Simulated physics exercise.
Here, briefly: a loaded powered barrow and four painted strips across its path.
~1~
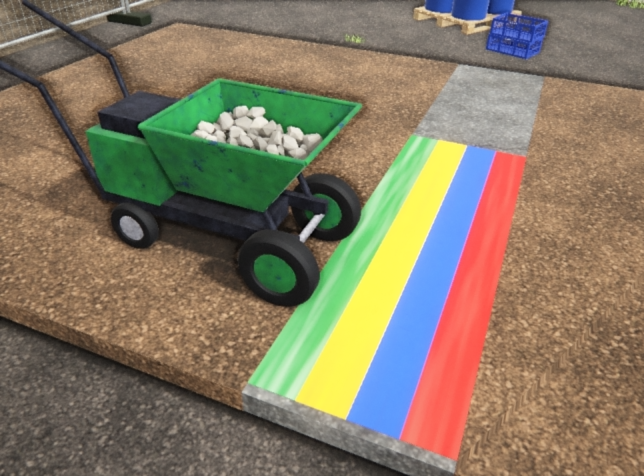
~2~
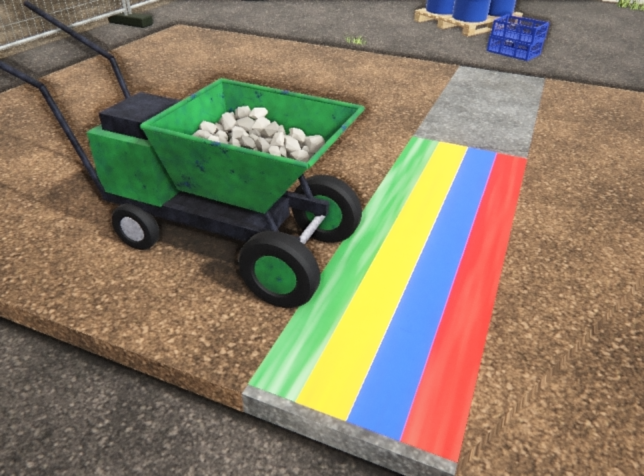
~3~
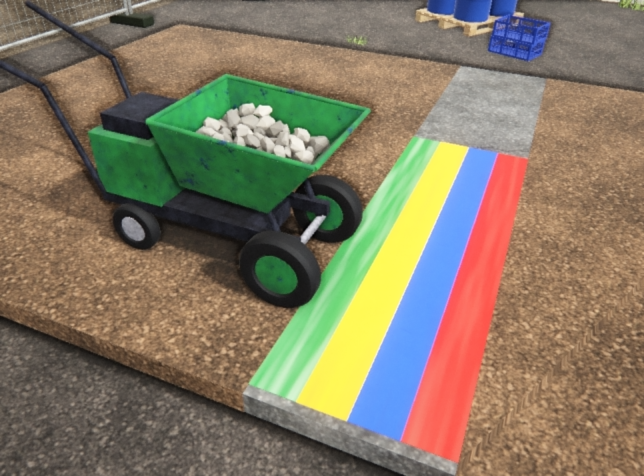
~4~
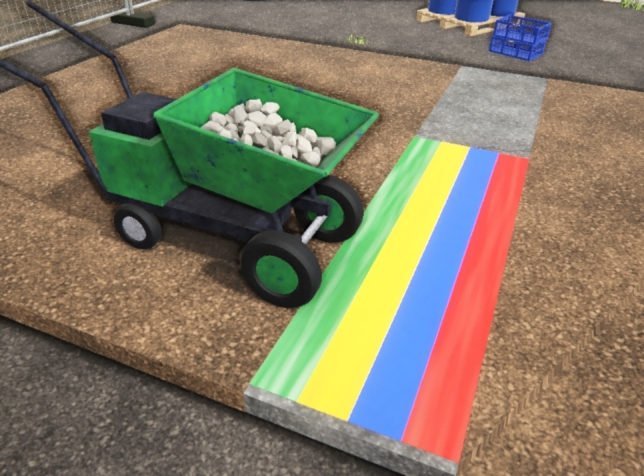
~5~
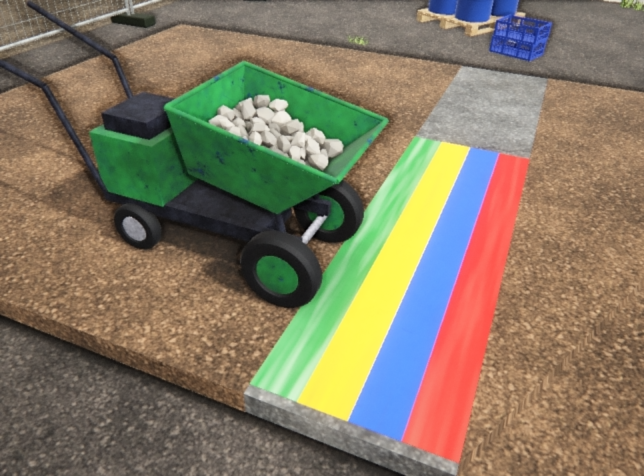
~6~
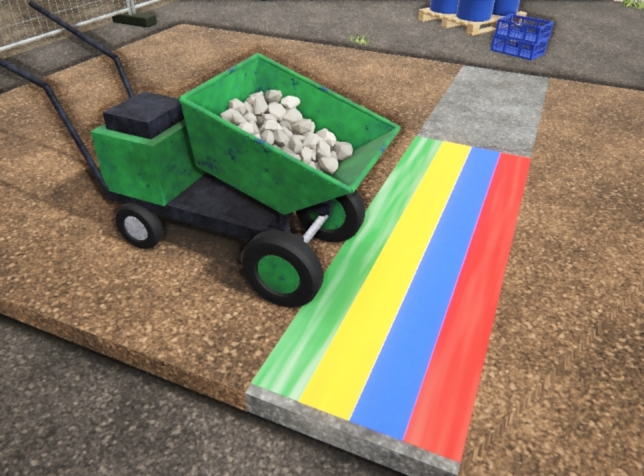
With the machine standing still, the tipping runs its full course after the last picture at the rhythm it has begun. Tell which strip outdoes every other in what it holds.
The red strip holds the most.
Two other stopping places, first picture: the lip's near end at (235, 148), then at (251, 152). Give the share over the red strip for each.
Around 20 % the first time and around 20 % the second.
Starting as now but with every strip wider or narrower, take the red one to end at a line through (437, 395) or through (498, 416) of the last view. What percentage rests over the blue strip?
I get 10 % for the first one and 40 % for the second.
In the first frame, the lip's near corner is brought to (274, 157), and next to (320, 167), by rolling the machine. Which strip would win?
Case 1 - the strip in blue; case 2 - that red strip.
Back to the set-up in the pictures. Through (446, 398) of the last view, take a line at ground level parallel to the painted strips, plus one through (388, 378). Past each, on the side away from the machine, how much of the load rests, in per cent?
The first gives 50 %, the second 90 %.
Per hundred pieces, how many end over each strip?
Percentages: Green 0, yellow 0, blue 25, red 45.
Soon, skip tipped steeply; all in the skip.
A while on, skip tipped right over; most in the skip; a small part over the blue strip; a small part over the red strip.
Towards the end, skip tipped right over; a small part in the skip; about a quarter over the blue strip; about half over the red strip; about a quarter off the paint.
Finally, skip tipped right over; a small part in the skip; none over the green strip; none over the yellow strip; about a quarter over the blue strip; about half over the red strip; about a quarter off the paint.
